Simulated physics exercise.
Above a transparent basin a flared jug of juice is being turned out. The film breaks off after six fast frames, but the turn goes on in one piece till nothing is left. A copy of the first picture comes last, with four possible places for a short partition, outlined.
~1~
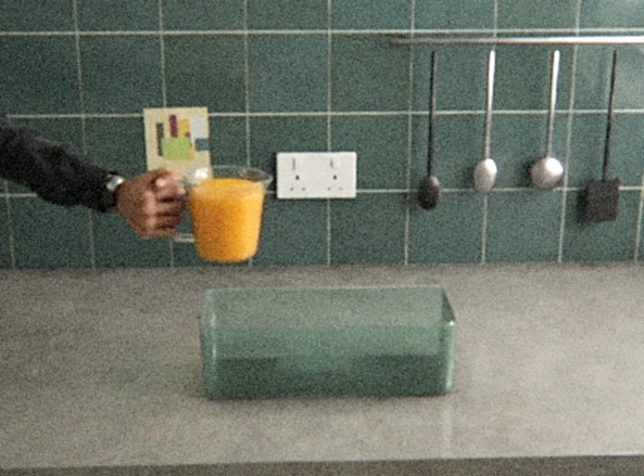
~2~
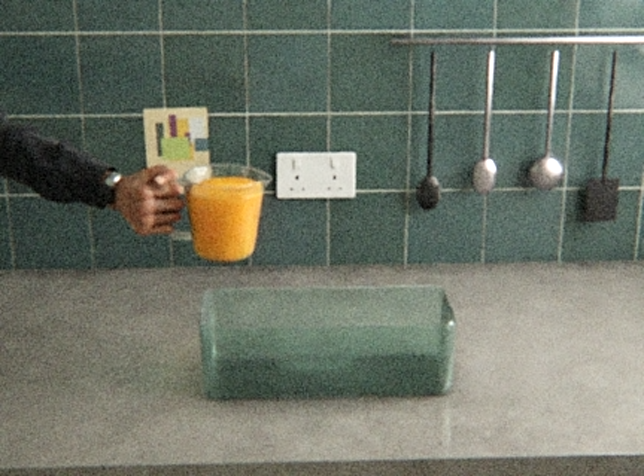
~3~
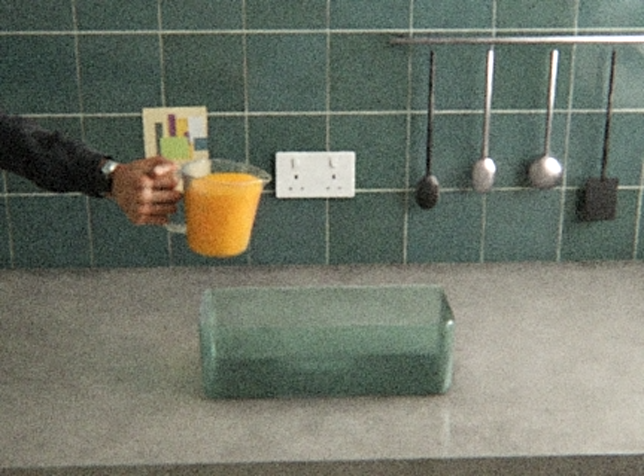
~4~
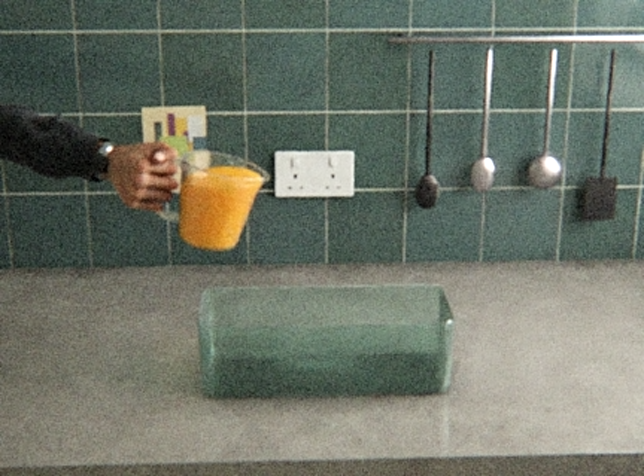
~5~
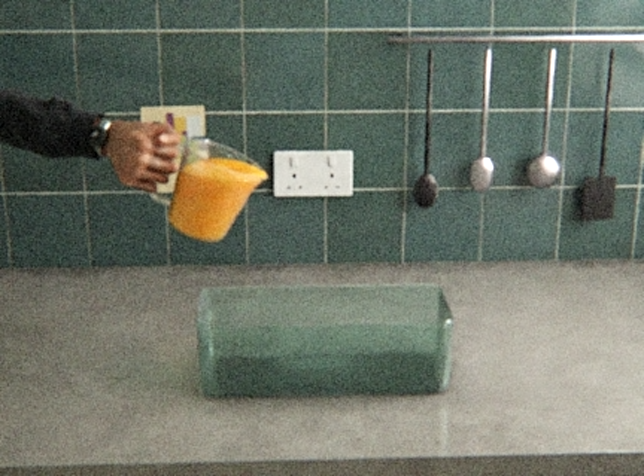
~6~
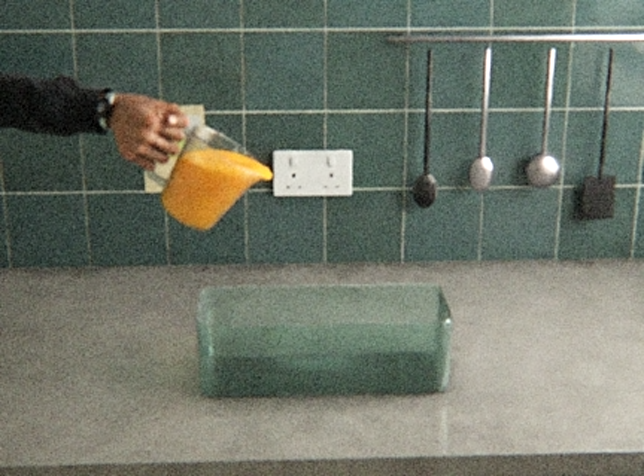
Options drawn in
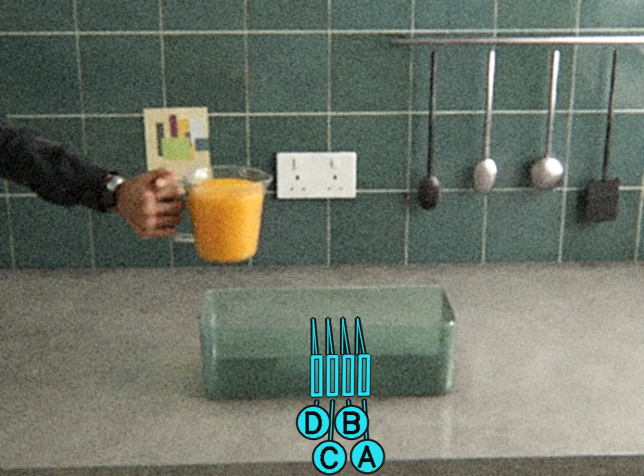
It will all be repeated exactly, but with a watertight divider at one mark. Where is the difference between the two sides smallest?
It is A.
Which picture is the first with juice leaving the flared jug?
Picture 6.
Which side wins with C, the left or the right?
The right side.
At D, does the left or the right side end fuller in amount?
The right side.
On the marked copy, A at (364, 400); B at (348, 400); C at (332, 400); D at (316, 401).
If A is chosen, about 48 % ends left of the wall and 48 % right of it; 4 % is lost outside.
If B is chosen, about 20 % ends left of the wall and 75 % right of it; 6 % is lost outside.
If C is chosen, about 10 % ends left of the wall and 85 % right of it; 5 % is lost outside.
If D is chosen, about 6 % ends left of the wall and 88 % right of it; 6 % is lost outside.
